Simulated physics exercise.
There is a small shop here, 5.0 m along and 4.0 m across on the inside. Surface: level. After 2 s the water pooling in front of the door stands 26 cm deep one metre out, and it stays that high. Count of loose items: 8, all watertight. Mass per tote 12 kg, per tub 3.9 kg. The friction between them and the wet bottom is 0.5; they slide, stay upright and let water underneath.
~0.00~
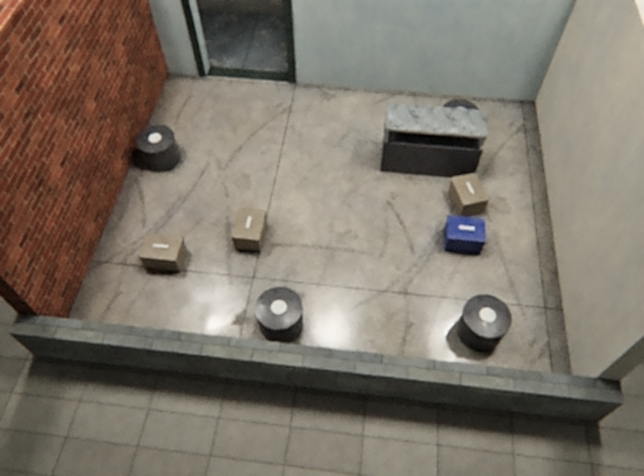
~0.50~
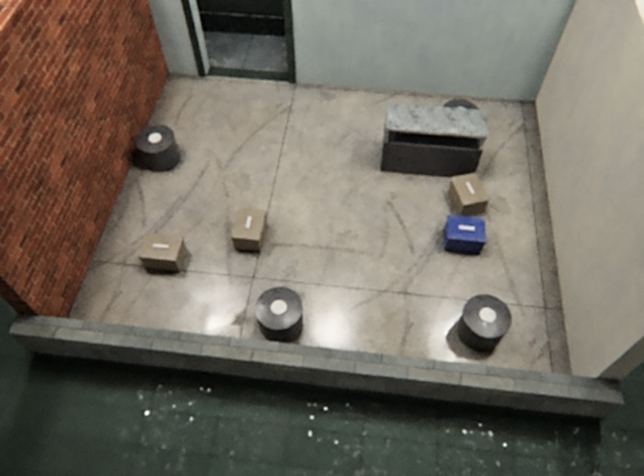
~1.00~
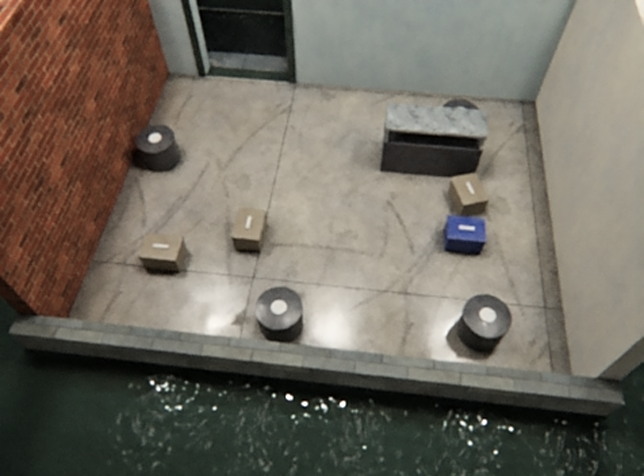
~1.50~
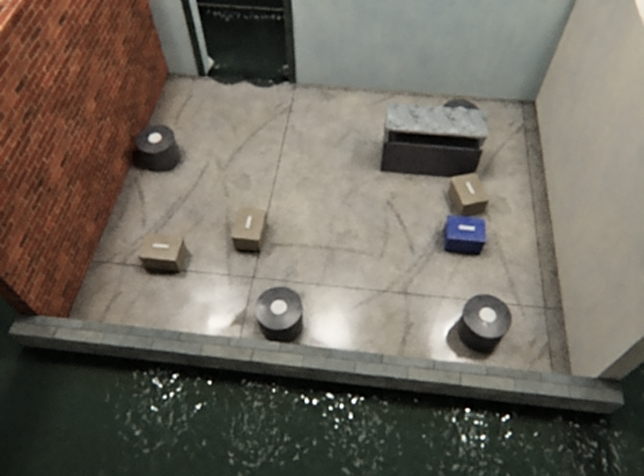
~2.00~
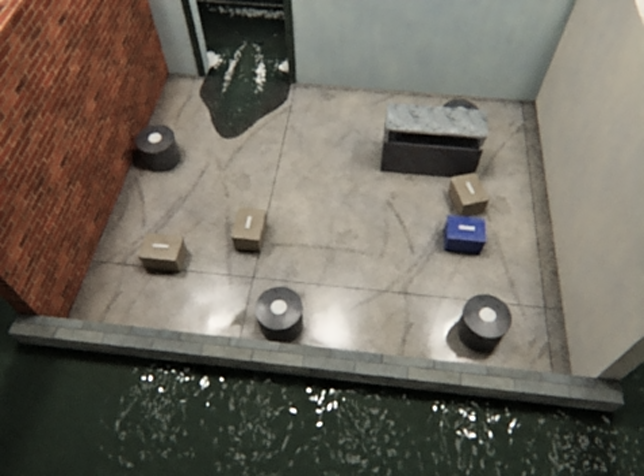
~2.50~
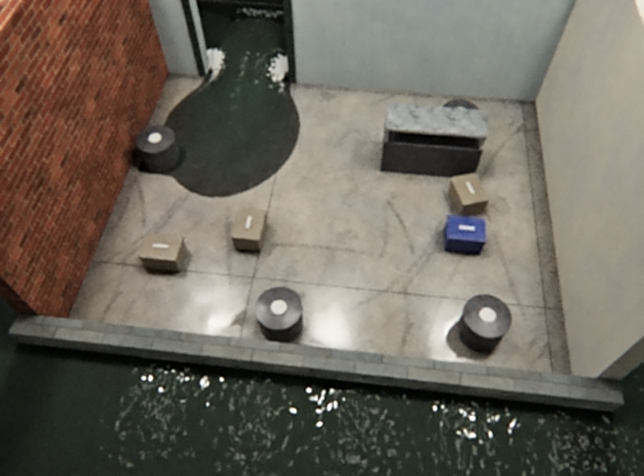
The footage shows a walled room with a blue tote, tan boxes, dark round tubs and a counter; dark water covers the paving outside, then enters through the back doorway and spreads across the floor while the objects stay still.
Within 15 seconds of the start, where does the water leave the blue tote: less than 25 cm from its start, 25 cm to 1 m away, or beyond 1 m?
It should cover a long stretch.
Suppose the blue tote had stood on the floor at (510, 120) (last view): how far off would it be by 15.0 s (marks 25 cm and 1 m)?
By then it winds up well off.
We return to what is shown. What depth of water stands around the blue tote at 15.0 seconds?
I'd say around 14 cm.
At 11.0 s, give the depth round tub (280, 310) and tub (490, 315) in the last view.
14 and 7 cm.
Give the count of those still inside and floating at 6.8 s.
That would be 3 of them.
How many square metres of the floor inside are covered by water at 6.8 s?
My estimate is roughly 16 m2.
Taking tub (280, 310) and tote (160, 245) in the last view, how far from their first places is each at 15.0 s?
Respectively 300 and 350 cm.
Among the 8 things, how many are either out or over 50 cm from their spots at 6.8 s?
The count is 4.
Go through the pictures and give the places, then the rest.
In the first frame, the blue tote at (467, 228), on the bottom; 0.0 m2 under water; 0 of 8 have shifted.
In the second frame, the blue tote at (467, 228) rests on the ground; 0.0 m2 under water; 0 of 8 have shifted.
In the third frame, the blue tote at (467, 228), on the bottom; 0.0 m2 under water; 0 of 8 have shifted.
In the fourth frame, the blue tote at (467, 228), on the bottom; 0.1 m2 under water; 0 of 8 have shifted.
In the fifth frame, the blue tote at (467, 228), on the bottom; water covers 0.9 m2; 0 of 8 have shifted.
In the sixth frame, the blue tote at (467, 228), on the bottom; water covers 2.7 m2; 0 of 8 have shifted.
After 3.5 s the blue tote is near (467, 228), 0.0 m from its start, aground; 1 afloat.
After 6.8 s the blue tote is near (467, 228), 0.0 m from its start, aground; 3 afloat.
After 11.0 s the blue tote is near (482, 205), 0.4 m from its start, afloat; 8 afloat.
After 15.0 s the blue tote is near (517, 120), 1.8 m from its start, afloat; 8 afloat.
